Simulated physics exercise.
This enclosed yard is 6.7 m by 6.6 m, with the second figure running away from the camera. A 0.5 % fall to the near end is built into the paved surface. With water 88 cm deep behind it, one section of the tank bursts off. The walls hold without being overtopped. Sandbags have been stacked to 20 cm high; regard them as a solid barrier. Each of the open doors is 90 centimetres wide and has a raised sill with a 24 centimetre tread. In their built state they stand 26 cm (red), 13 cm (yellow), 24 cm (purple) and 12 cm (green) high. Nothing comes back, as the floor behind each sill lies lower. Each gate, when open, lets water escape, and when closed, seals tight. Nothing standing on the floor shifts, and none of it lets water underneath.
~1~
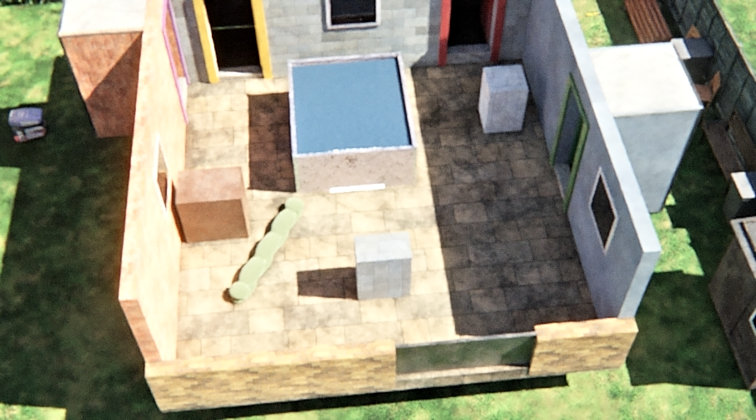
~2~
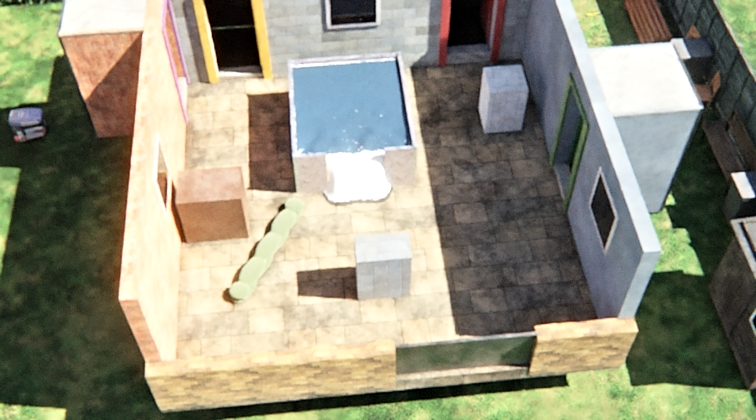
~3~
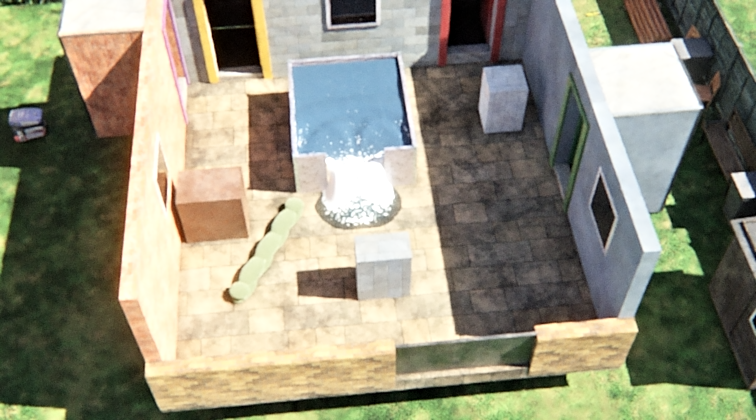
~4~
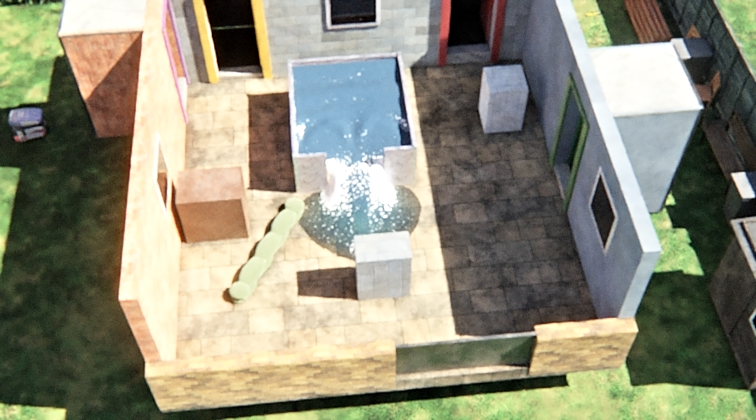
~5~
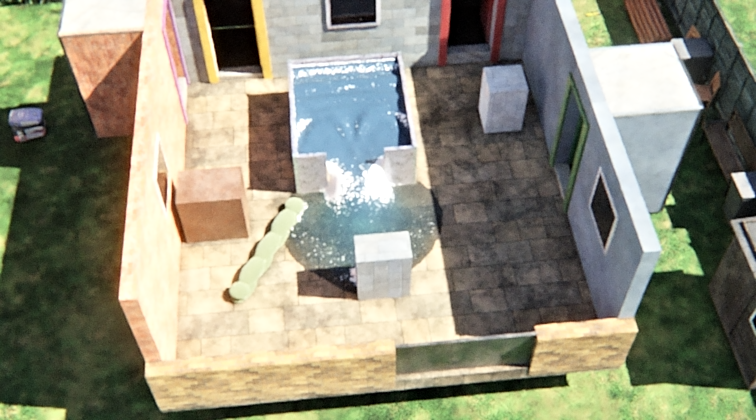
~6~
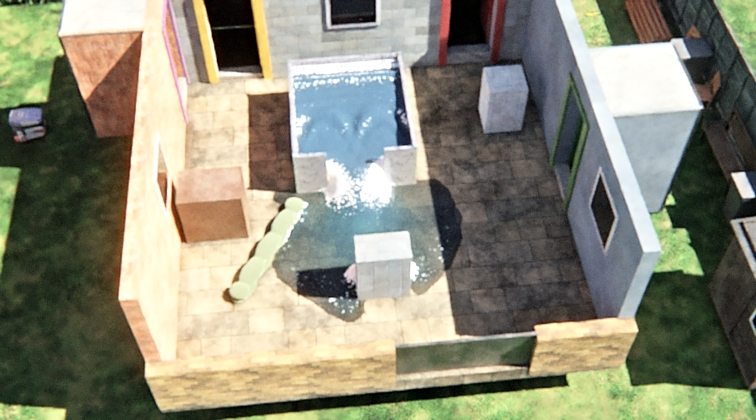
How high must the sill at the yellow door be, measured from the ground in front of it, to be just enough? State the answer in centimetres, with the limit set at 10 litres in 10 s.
About 6 cm.
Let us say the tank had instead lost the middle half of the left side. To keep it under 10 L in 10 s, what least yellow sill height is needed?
Then something near 28 cm.
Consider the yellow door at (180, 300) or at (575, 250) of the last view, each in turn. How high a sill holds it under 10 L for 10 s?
You'd want roughly 19 cm there first, then roughly 18 cm.
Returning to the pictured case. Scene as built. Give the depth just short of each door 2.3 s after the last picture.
In cm: Red 0, yellow 0, purple 0, green 1.
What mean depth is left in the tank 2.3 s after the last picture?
Around 43 cm on average.
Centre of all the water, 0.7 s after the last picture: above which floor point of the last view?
The centre of all the water is around (355, 177).
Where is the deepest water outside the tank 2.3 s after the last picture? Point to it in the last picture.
About (176, 376).
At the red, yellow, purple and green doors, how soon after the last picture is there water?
Red = 5.5 s, yellow = 4.5 s, purple = 3.6 s, green = 2.4 s.
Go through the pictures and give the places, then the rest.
Still water, 88 cm deep, in the tank at (350, 105); the yellow door at (235, 41) is dry, in the first picture.
Water pours out at (356, 173) and has run 0.3 m, to (337, 202); about 13 cm deep outside, 88 cm at the back, in the second picture.
Water pours out at (356, 175) and has run 0.9 m, to (346, 226); about 14 cm deep outside, 88 cm at the back, in the third picture.
Water pours out at (356, 175) and has run 1.5 m, to a hidden place; about 10 cm deep outside, 88 cm at the back, in the fourth picture.
The front is at (352, 287), 2.1 m from the gap at (356, 176); 4.1 m2 of floor is wet, 81 cm left at the back, in the fifth picture.
Water pours out at (356, 175) and has run 2.7 m, to (347, 316); about 6 cm deep outside, 74 cm at the back; the yellow door at (235, 41), 3.6 m from the gap, is still 3.1 m from the nearest water, in the sixth picture.
Then, 0.7 s after the last picture water covers 30 % of the floor, deepest (49 cm) near (375, 270); it has not reached the yellow door.
Then, 2.3 s after the last picture water covers 50 % of the floor, deepest (44 cm) near (176, 376); it has not reached the yellow door.
Then, 9.3 s after the last picture water covers 95 % of the floor, deepest (18 cm) near (551, 164); 6 cm at the yellow door, 0 litres in over its 13 cm sill.
At the yellow door as built, the water peaked near 10 cm, 5.7 s after the last picture.
Run again over the same 10 s with other heights there, 16 litres in over 5.5 cm, 5 litres over 7 cm. The limit of 10 litres is kept from about 6 cm up.
